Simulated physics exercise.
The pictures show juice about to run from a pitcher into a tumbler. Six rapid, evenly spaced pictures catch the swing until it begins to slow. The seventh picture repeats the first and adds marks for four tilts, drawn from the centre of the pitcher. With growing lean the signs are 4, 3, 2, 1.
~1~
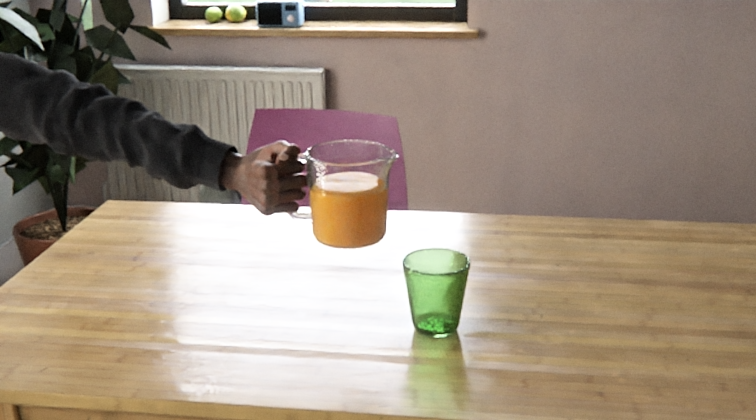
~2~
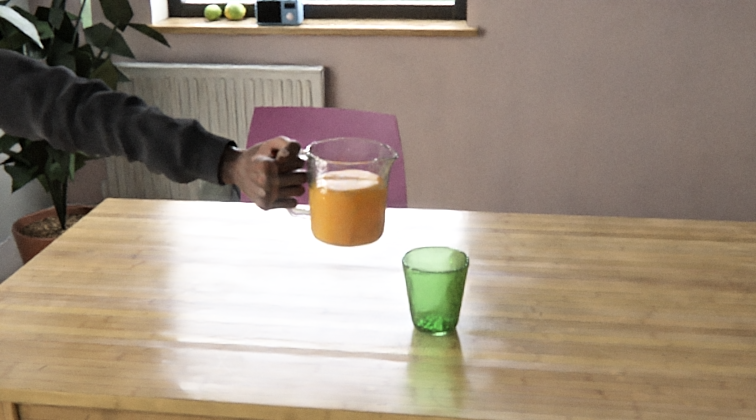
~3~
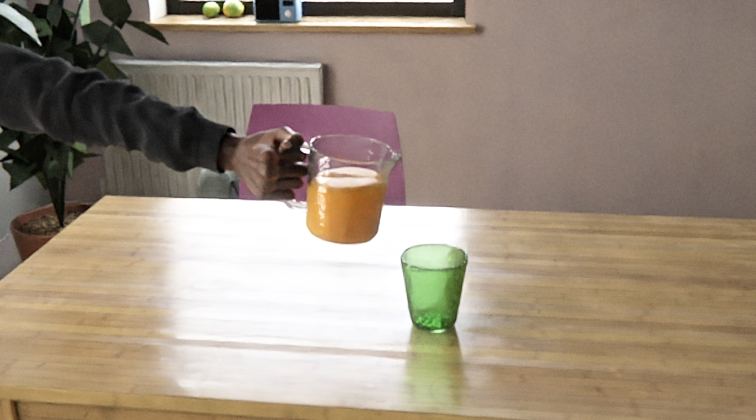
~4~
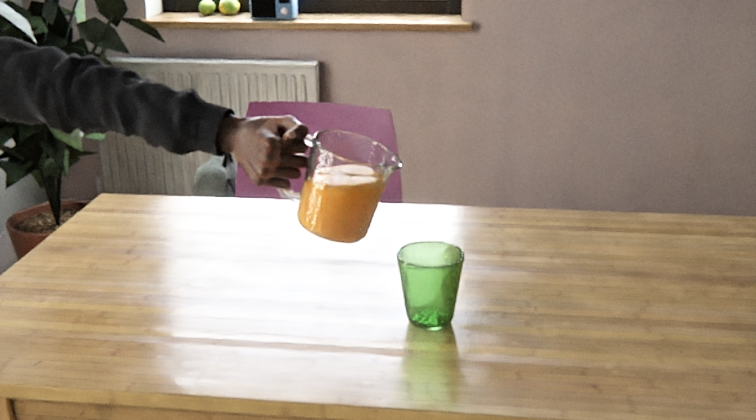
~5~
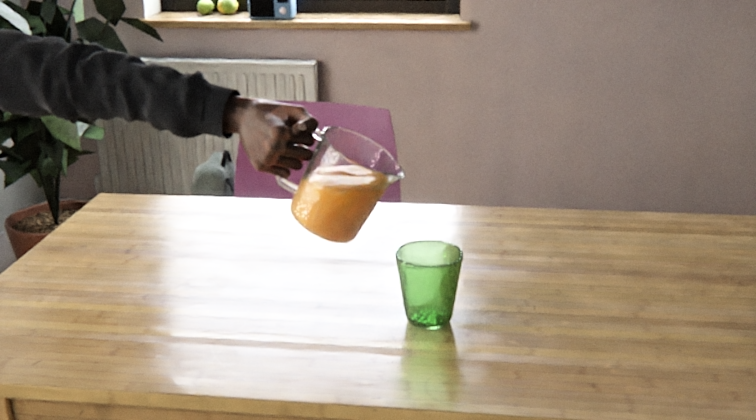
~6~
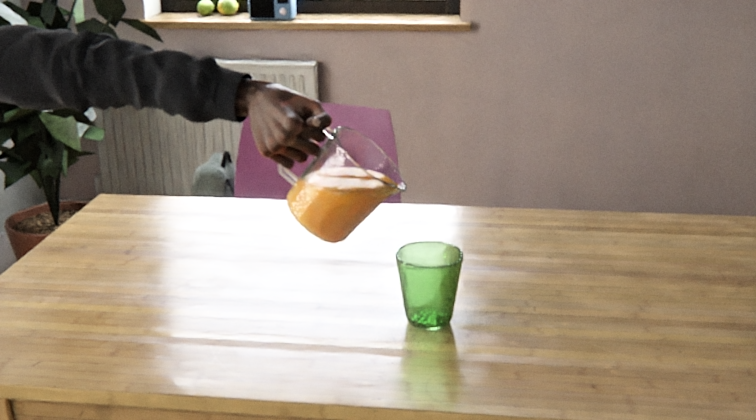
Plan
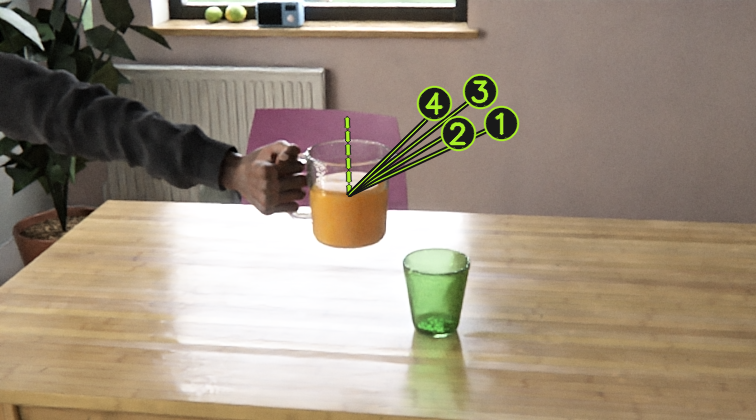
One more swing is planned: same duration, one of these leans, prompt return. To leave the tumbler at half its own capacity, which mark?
Best: 1.
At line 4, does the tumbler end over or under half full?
Under half.
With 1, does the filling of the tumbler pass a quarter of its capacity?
Yes, clearly.
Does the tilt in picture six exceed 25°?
Yes, it does.
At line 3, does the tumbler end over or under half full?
Under half.
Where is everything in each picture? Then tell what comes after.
The first frame shows upright, lip at (397, 156); rim of the tumbler round (436, 260); nothing has left yet.
The second frame shows tipped about 2°, lip at (397, 156); nothing has left yet.
The third frame shows tipped about 8°, lip at (400, 158); nothing has left yet.
The fourth frame shows tipped about 17°, lip at (401, 165); nothing has left yet.
The fifth frame shows tipped about 28°, lip at (404, 175); nothing has left yet.
The sixth frame shows tipped about 40°, lip at (405, 189); nothing has left yet.
In lime, 1 at (486, 130); 2 at (441, 138); 3 at (467, 102); 4 at (425, 120).
With 1, the tumbler ends with about 50 % of what it can hold.
With 2, the tumbler ends with about 34 % of what it can hold.
With 3, the tumbler ends with about 19 % of what it can hold.
With 4, the tumbler ends with about 8 % of what it can hold.
